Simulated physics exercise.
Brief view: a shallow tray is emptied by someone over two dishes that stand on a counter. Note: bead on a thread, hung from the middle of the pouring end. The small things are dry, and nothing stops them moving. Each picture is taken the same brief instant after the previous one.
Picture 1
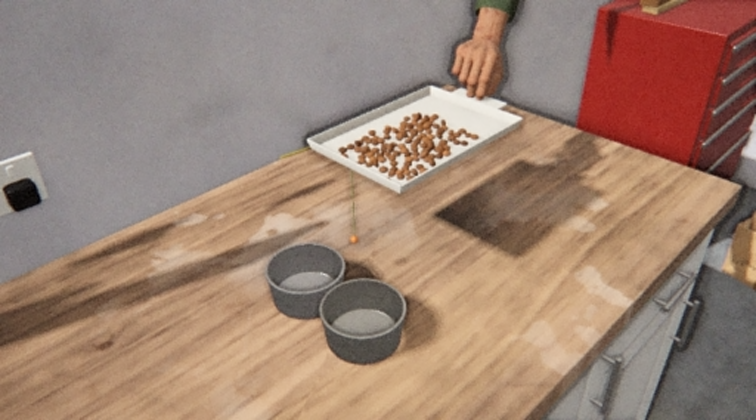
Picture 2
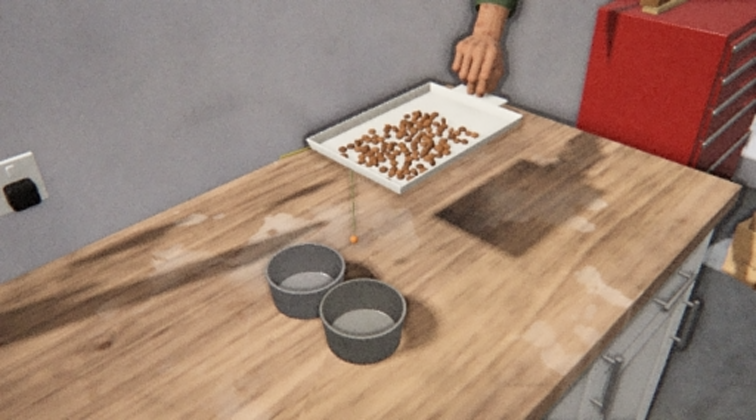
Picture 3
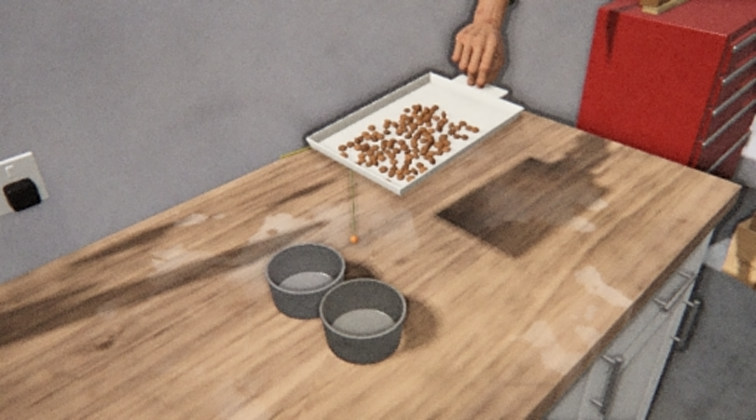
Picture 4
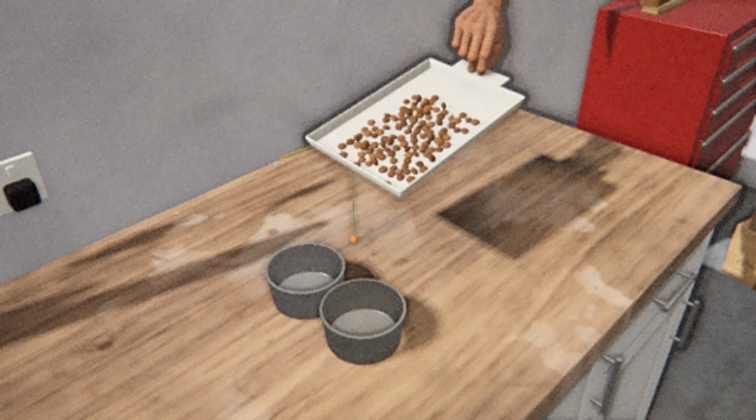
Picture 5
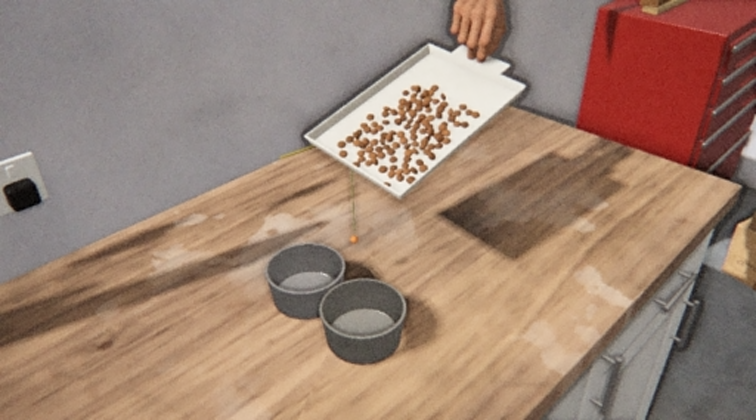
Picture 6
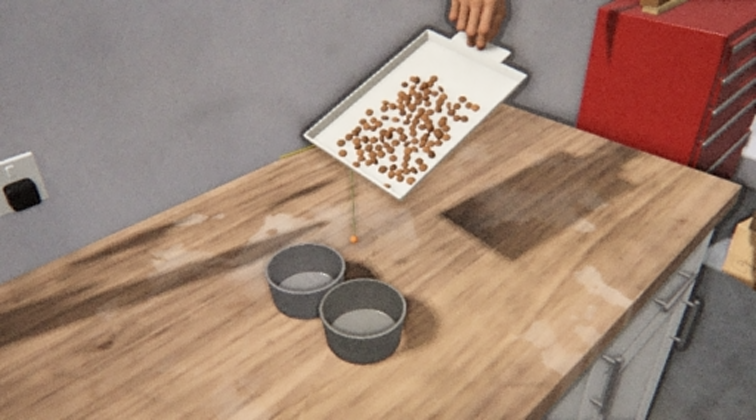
On a wooden counter, a hand steadily tilts a tray of brown bits toward its right front corner.
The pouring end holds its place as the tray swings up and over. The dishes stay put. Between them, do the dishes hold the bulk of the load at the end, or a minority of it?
Minority caught.
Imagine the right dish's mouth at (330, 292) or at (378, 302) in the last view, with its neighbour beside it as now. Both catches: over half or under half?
For the two tries in order: Not as much as half, exceeding half.
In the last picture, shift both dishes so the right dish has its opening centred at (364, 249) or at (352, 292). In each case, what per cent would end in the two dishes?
First try: Roughly 10 per cent; second try: Roughly 50 per cent.
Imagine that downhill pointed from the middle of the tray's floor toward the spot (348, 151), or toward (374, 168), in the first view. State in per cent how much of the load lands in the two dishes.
In order, 20 in a hundred and 70 in a hundred.
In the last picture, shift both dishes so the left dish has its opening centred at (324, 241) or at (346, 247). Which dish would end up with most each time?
Result, first place: The righthand one; second place: The righthand one.
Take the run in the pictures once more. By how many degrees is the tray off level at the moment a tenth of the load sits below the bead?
Close to 80 degrees, I reckon.
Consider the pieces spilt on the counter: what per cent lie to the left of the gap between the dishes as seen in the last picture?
About 0 per cent.
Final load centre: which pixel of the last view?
Near (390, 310).
Soon, tray tipped steeply; nearly all on the tray; a small part in the air.
A while on, tray tipped past a quarter turn; a stray few on the tray; about a quarter in the right dish; a small part in the left dish; about half outside both; a small part in the air.
Towards the end, tray tipped past a quarter turn; about a third in the right dish; a small part in the left dish; about two thirds outside both.
Finally, tray tipped past a quarter turn; about a third in the right dish; a small part in the left dish; about two thirds outside both.
